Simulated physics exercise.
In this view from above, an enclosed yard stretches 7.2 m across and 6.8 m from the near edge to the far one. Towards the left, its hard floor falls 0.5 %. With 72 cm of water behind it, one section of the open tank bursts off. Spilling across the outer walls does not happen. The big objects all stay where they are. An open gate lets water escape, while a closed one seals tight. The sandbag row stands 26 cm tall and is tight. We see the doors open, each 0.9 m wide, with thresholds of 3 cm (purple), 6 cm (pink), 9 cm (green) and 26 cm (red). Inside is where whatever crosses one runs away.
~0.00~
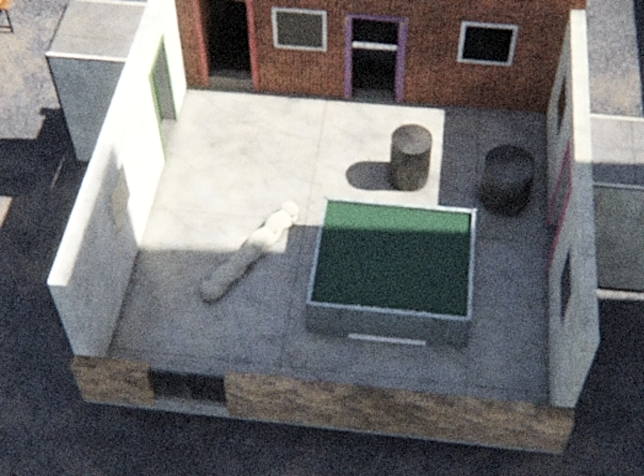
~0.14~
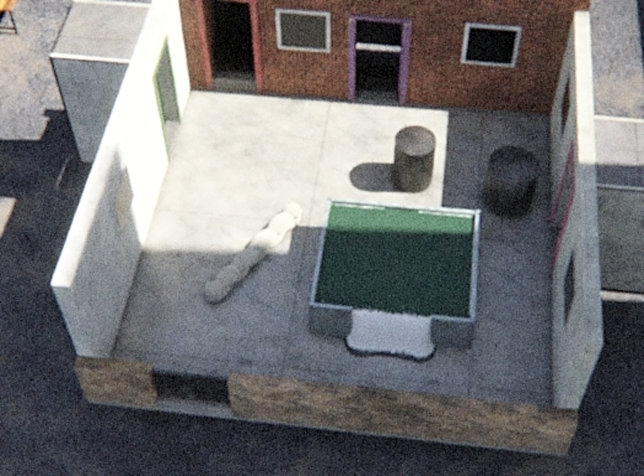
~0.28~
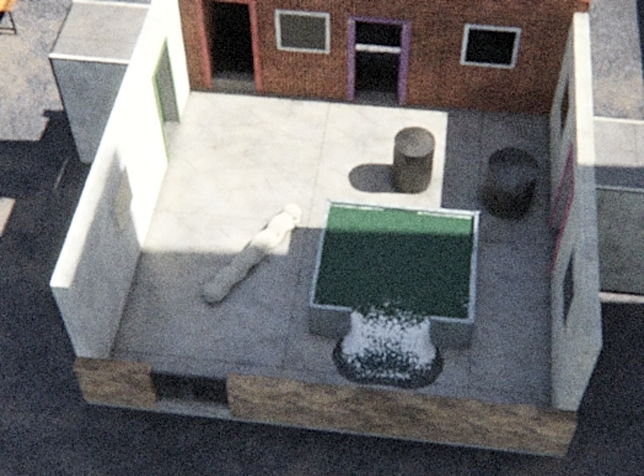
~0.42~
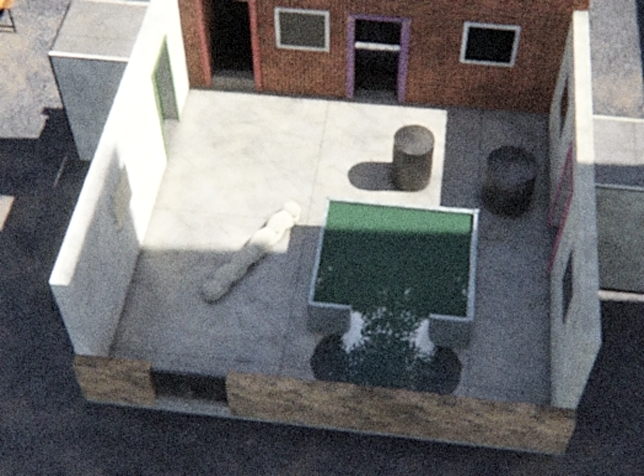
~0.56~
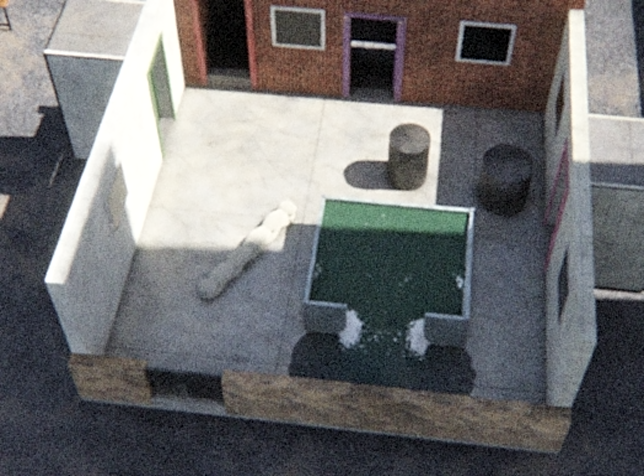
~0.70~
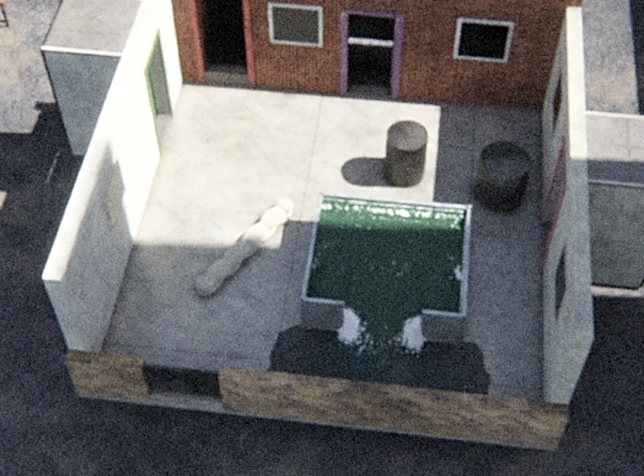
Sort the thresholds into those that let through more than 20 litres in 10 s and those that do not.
Sorted: Purple door lets more through; pink door lets more through; green door does not; red door does not.
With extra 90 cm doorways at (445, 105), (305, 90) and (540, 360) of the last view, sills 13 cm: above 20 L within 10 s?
Taking them in order, the first gets too little, the second too little and the third enough.
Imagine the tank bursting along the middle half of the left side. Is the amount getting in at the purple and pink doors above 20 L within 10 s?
Measured against that limit, purple comes out beyond it and pink comes out short of it.
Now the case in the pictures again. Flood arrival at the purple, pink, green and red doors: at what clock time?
The front reaches purple at 5.0 s, pink at 2.2 s, green at 3.6 s, red at 5.0 s.
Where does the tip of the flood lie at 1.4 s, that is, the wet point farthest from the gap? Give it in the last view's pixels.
Near (160, 382).
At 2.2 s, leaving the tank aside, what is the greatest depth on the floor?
Roughly 46 cm.
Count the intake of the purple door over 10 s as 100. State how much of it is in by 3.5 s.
By then it's near 0% of the total.
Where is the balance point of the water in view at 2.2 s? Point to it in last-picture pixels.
I'd put it close to (373, 318).
After 1.4 s water covers 15 % of the floor and is deepest (55 cm) near (375, 396); purple door not reached, pink door not reached, green door not reached, red door not reached.
After 2.2 s water covers 30 % of the floor and is deepest (46 cm) near (374, 406); purple door not reached, pink door not reached, green door not reached, red door not reached.
After 3.5 s water covers 45 % of the floor and is deepest (32 cm) near (536, 424); purple door not reached, pink door 6 cm at the sill, 0 L in, green door not reached, red door not reached.
After 6.0 s water covers 90 % of the floor and is deepest (23 cm) near (496, 220); purple door 5 cm at the sill, 0 L in, pink door 10 cm at the sill, 23 L in, green door 4 cm at the sill, 0 L in, red door 11 cm at the sill, 0 L in.
After 10.0 s water covers 95 % of the floor and is deepest (18 cm) near (182, 86); purple door 10 cm at the sill, 55 L in, pink door 12 cm at the sill, 119 L in, green door 15 cm at the sill, 4 L in, red door 14 cm at the sill, 0 L in.
